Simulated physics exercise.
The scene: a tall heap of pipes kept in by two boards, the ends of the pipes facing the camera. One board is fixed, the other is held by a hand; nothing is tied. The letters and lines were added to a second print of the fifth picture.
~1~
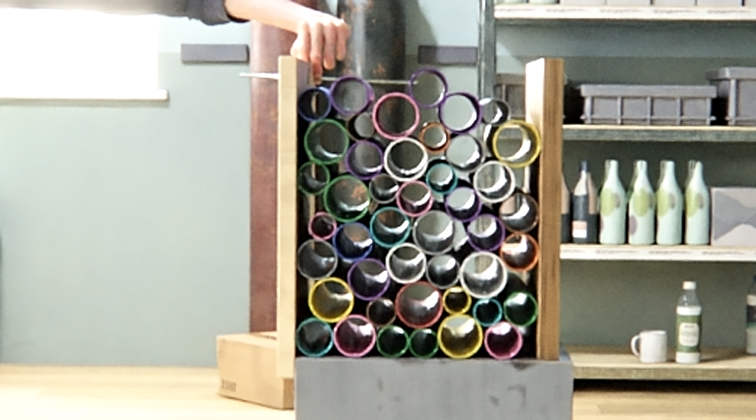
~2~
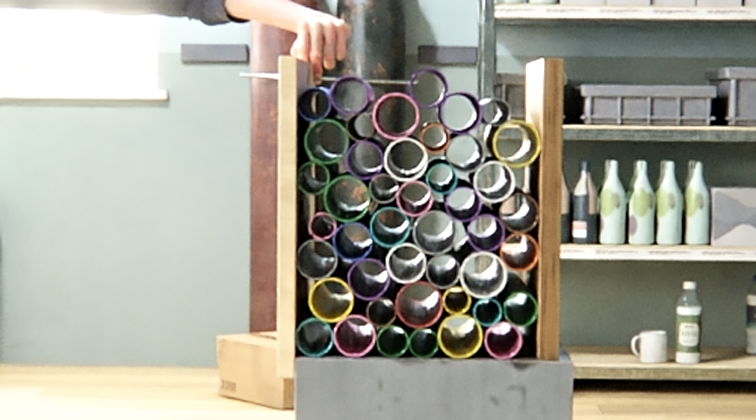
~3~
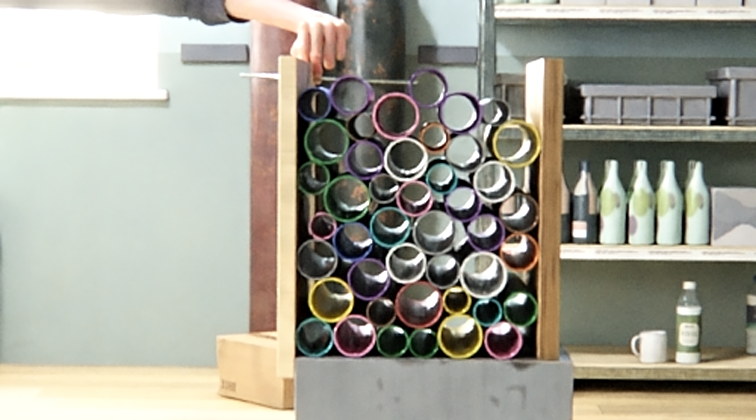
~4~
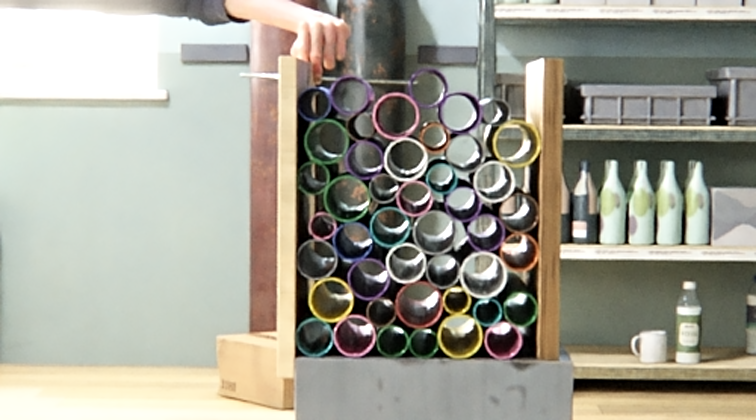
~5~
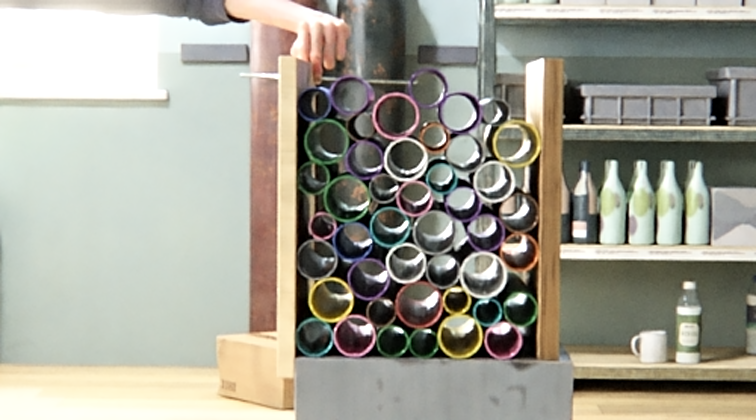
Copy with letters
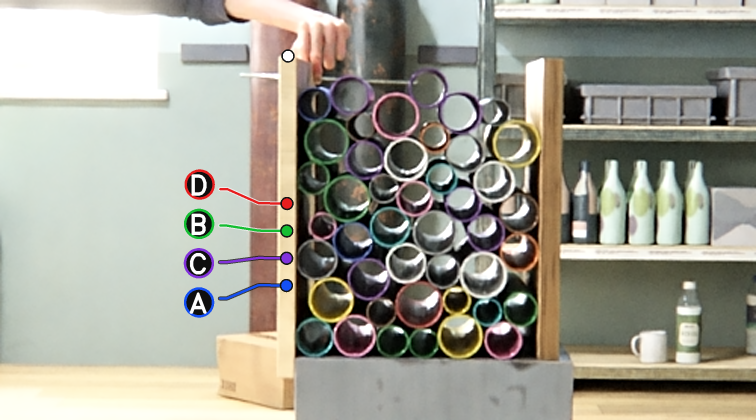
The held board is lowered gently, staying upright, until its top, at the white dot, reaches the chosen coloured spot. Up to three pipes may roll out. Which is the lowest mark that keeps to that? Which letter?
The lowest mark that will do is D.
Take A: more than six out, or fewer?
More than six.
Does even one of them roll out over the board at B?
Yes.
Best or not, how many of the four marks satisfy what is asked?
The number is one.
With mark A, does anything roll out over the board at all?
Yes, at A.
On the marked copy, A at (286, 285); B at (287, 231); C at (286, 258); D at (287, 203); the white dot at (288, 56).
Following D. Soon after the start, top of the board (297, 122).
Later, top of the board (296, 196).
In the end, top of the board (296, 203), two out over the board.
As for the rest, A more than three out over the board; B more than three out over the board; C more than three out over the board.
